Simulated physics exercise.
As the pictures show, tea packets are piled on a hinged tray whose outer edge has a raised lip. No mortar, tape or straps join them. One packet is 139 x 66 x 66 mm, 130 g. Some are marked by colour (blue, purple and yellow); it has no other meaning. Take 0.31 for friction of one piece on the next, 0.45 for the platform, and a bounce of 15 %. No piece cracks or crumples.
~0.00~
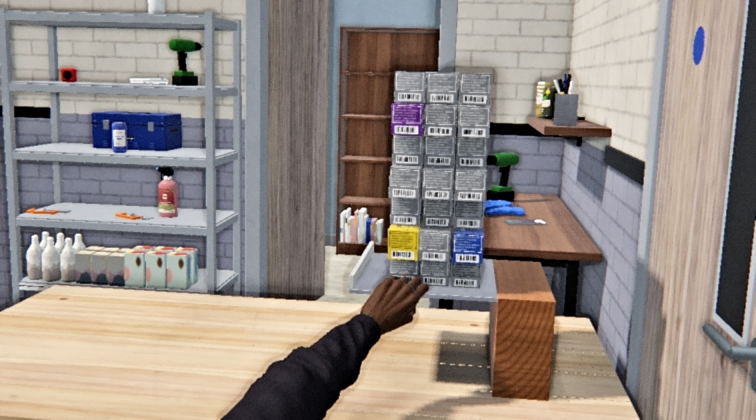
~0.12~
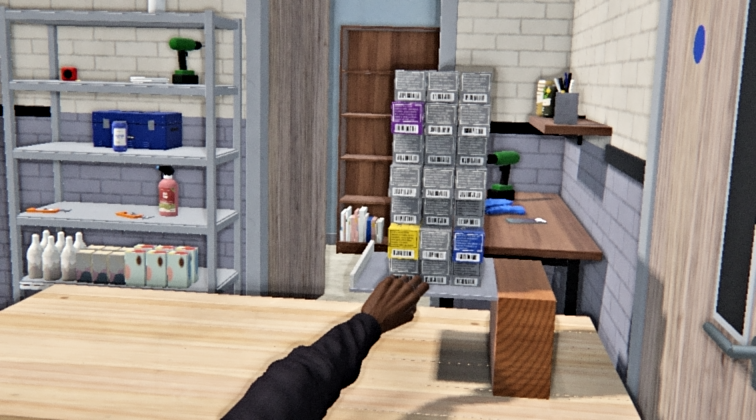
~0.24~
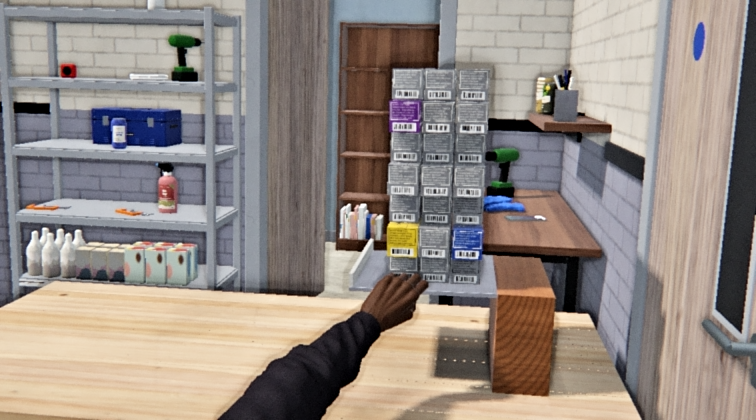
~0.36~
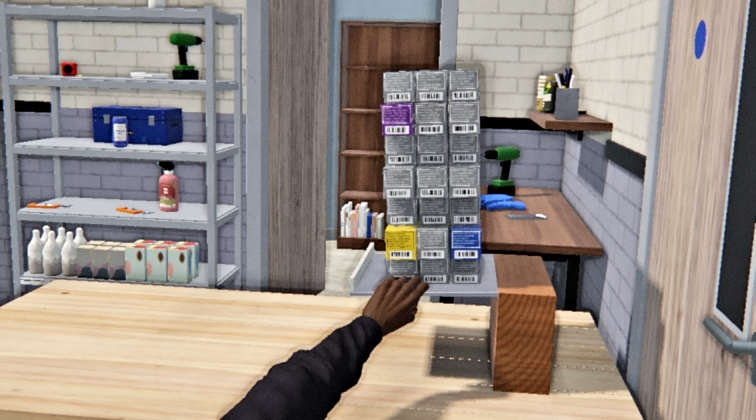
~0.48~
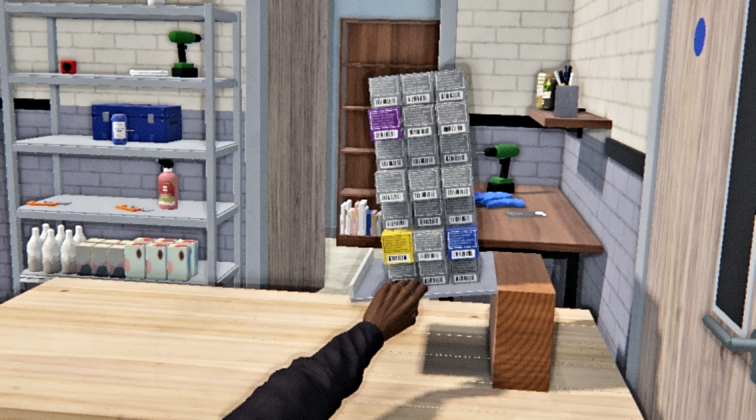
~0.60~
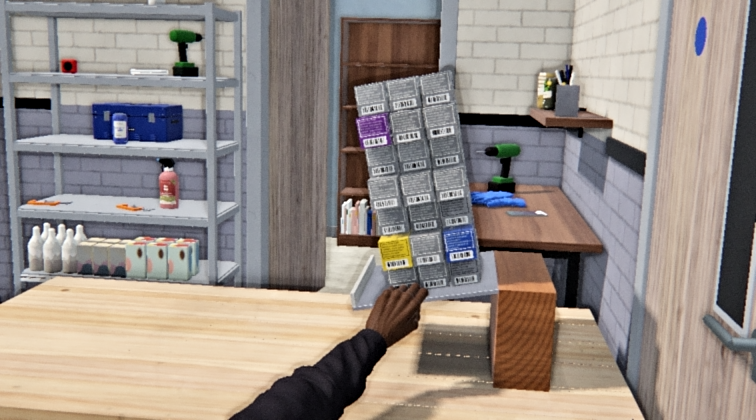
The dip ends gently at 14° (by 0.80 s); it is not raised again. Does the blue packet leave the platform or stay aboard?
It is still on top.
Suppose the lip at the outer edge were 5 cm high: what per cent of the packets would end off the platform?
Then 80 per cent.
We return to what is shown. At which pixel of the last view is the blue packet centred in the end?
Around (428, 257).
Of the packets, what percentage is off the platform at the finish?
Roughly 80 per cent of them.
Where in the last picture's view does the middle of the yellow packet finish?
Around (334, 349).
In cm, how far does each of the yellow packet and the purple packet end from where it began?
Moved: Yellow 32, purple 78.
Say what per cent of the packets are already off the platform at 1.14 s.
60 per cent by then.
After 0.76 s, slope 14°; none of the 42 packets off the platform, 42 disturbed; blue packet leaning 6°; purple packet leaning 7°.
After 0.94 s, slope 14°; 10 of the 42 packets off the platform; blue packet leaning 27°; purple packet leaning 29°, 32 mm lower.
After 1.14 s, slope 14°; 26 of the 42 packets off the platform; blue packet leaning 48°; yellow packet on its side.
After 1.48 s, slope 14°; 32 of the 42 packets off the platform; blue packet leaning 38°, 22 mm lower; yellow packet upside down.
By the end (2.4 s), slope 14°; 33 of the 42 packets off the platform; blue packet leaning 39°, 23 mm lower; yellow packet upside down; purple packet on its side. As the last picture would show them, middles, blue packet near (428, 257), yellow packet near (334, 349).
